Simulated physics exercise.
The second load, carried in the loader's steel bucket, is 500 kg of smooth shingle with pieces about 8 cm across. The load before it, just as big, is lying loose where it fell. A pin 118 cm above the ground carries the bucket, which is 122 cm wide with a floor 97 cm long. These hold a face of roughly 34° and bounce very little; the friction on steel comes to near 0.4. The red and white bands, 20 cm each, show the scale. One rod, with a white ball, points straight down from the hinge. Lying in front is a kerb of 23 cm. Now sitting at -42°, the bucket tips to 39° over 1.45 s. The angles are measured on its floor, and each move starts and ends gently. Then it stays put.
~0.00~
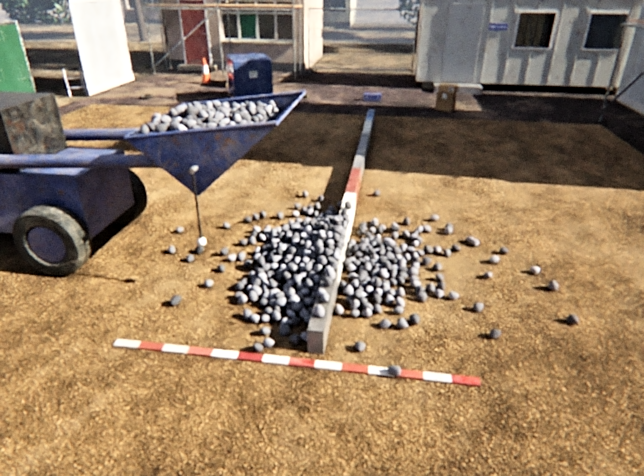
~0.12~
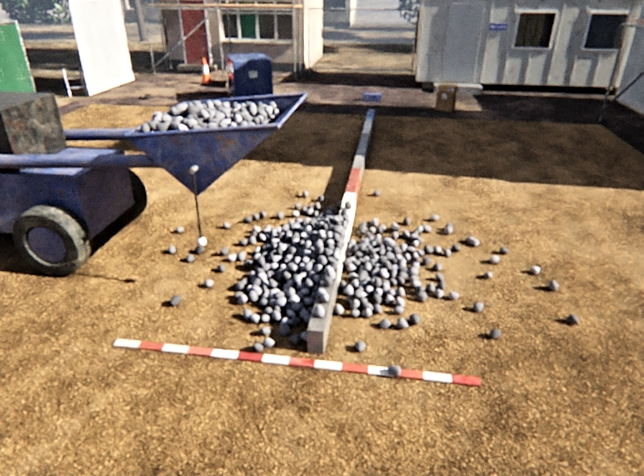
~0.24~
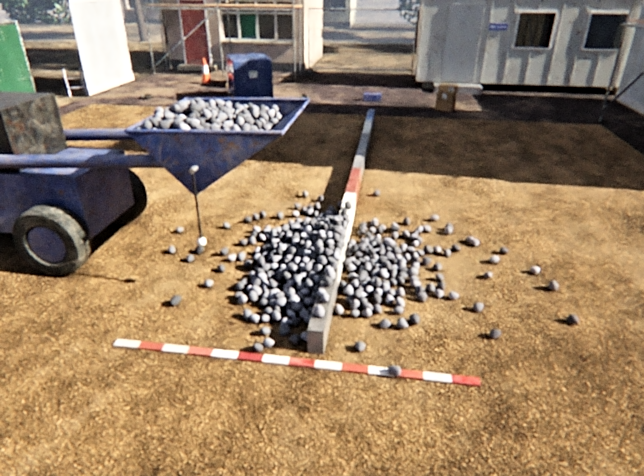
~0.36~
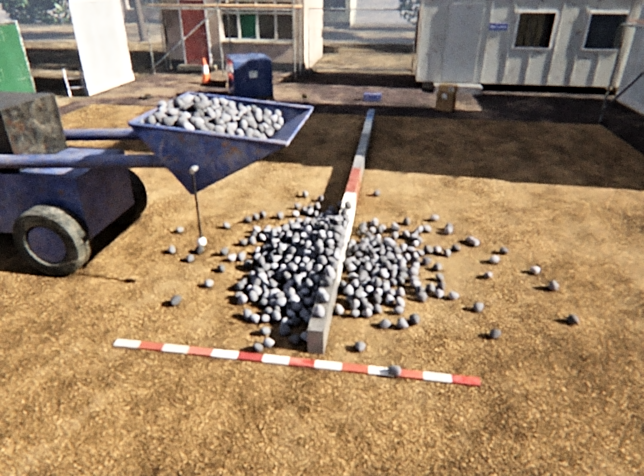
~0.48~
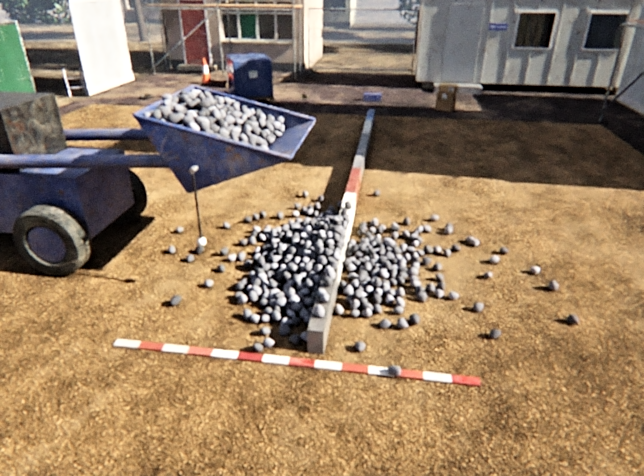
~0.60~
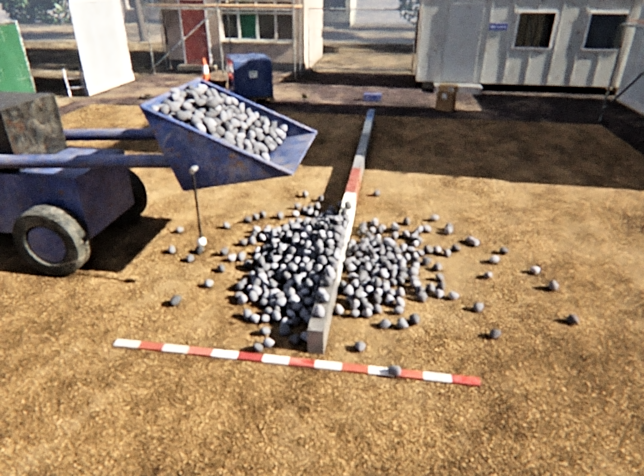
Blue loader bucket full of grey stones slowly tilting down to the right, beside a loose stone pile straddling a kerb.
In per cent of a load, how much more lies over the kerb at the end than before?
Some 24 per cent more.
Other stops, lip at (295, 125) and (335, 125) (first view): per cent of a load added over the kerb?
About 45 per cent from the first spot and 95 per cent from the second.
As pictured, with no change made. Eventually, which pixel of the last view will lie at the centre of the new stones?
They settle centred around (307, 247).
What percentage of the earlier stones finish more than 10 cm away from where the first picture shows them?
The answer is about 25 per cent.
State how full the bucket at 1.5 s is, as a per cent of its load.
Close to 40 in a hundred is still held.
After 1.1 s the floor is at 27°; in per cent of one load, 98 in the bucket, 76 on this side of the kerb, 27 over the kerb; the foremost stones are at (513, 277).
After 1.5 s the floor is at 39°; in per cent of one load, 39 in the bucket, 133 on this side of the kerb, 28 over the kerb; the foremost stones are at (513, 277).
After 1.9 s the floor is at 39°; in per cent of one load, 5 in the bucket, 154 on this side of the kerb, 41 over the kerb; the foremost stones are at (513, 277).
After 4.6 s the floor is at 39°; in per cent of one load, 0 in the bucket, 151 on this side of the kerb, 50 over the kerb; the foremost stones are at (517, 272). Net gain over the kerb, 24.
